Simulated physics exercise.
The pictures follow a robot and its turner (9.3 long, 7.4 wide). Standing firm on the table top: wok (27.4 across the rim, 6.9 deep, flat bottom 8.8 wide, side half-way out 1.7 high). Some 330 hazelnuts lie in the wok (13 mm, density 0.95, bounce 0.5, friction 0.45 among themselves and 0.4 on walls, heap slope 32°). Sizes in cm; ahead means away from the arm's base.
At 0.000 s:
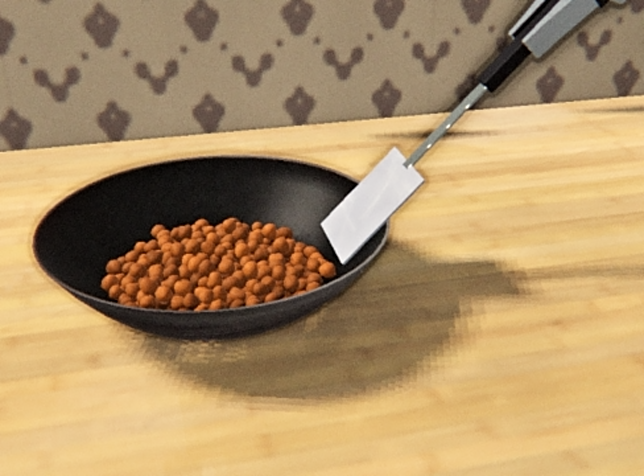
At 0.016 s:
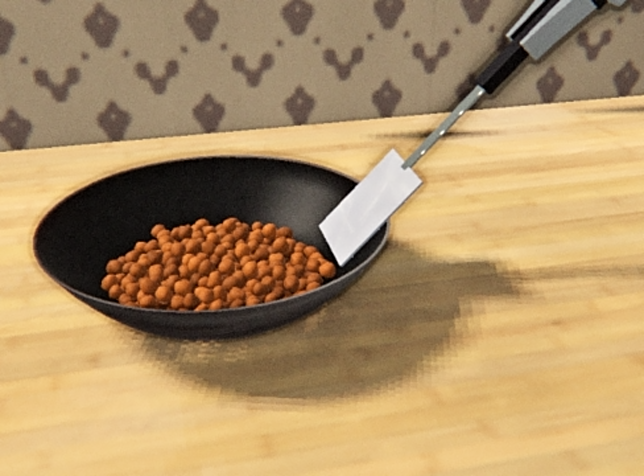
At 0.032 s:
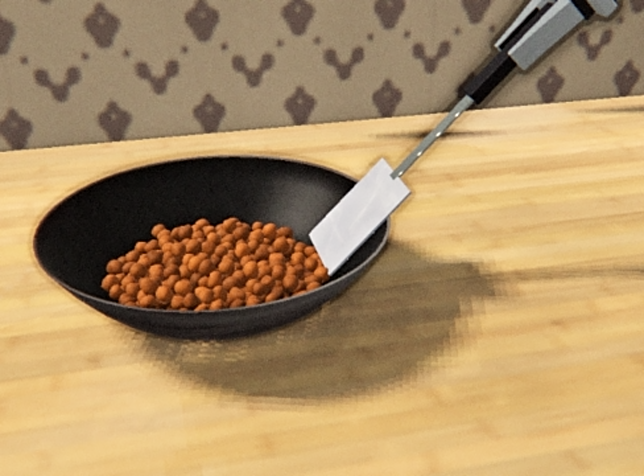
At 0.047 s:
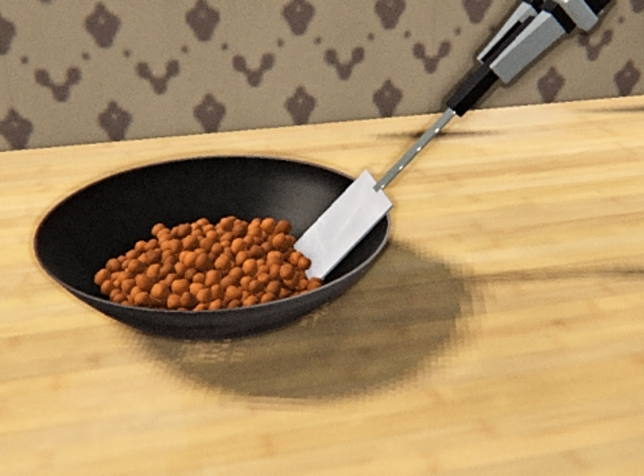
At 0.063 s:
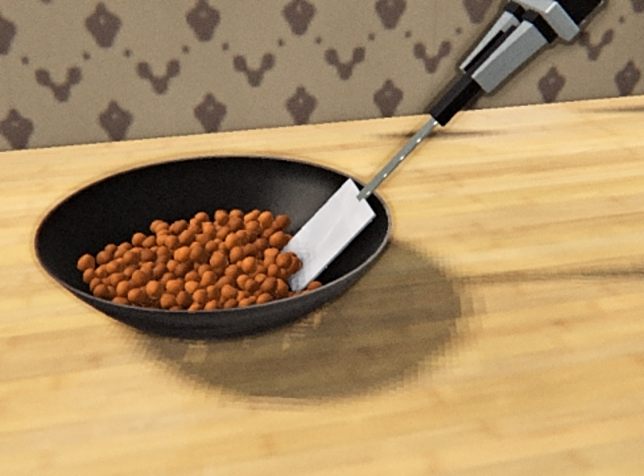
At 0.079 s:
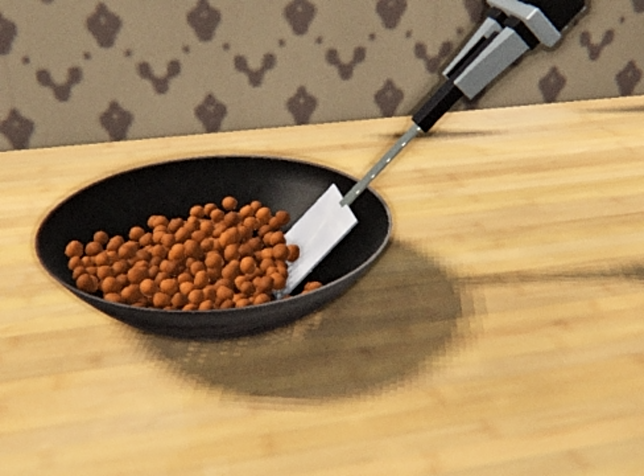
A black wok holding a heap of round orange-brown hazelnuts sits left of centre on a pale wooden table top, seen from slightly above by a still camera. A black and grey robot arm at the upper right, before a patterned grey-brown wall, holds a white-bladed turner. The blade hardly moves at first, then slides down and left into the wok, pushing the nuts leftward as a few slip beside it.
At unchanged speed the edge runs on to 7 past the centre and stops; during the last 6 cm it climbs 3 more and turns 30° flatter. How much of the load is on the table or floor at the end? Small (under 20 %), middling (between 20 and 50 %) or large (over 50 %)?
On the table or floor the share is small, under 20 %.
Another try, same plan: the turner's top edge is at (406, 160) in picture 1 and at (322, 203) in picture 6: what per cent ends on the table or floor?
About 25 per cent.
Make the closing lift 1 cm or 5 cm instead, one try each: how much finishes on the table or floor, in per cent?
About 5 and 15 per cent.
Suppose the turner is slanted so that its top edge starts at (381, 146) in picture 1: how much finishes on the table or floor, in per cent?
About 15 per cent.
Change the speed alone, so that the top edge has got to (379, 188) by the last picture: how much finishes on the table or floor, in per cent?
About 0 per cent.
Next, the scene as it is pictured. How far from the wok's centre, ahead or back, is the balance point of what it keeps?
Some 4.0 cm ahead.
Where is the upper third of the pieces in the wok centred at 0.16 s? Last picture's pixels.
Around (131, 254).
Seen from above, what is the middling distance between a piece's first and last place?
Roughly 5 cm.
After 0.12 s, sloping 45°, highest piece 9 above the table; 333 in the wok.
After 0.16 s, sloping 34°, highest piece 10 above the table; 333 in the wok.
After 0.37 s, sloping 15°, highest piece 8 above the table; 293 in the wok, 21 on the table or floor, 19 on the blade or in flight.
After 1.42 s, sloping 15°, highest piece 7 above the table; 291 in the wok, 42 on the table or floor.
At rest, 291 in the wok, 42 on the table or floor. That is 13 % on the table or floor.
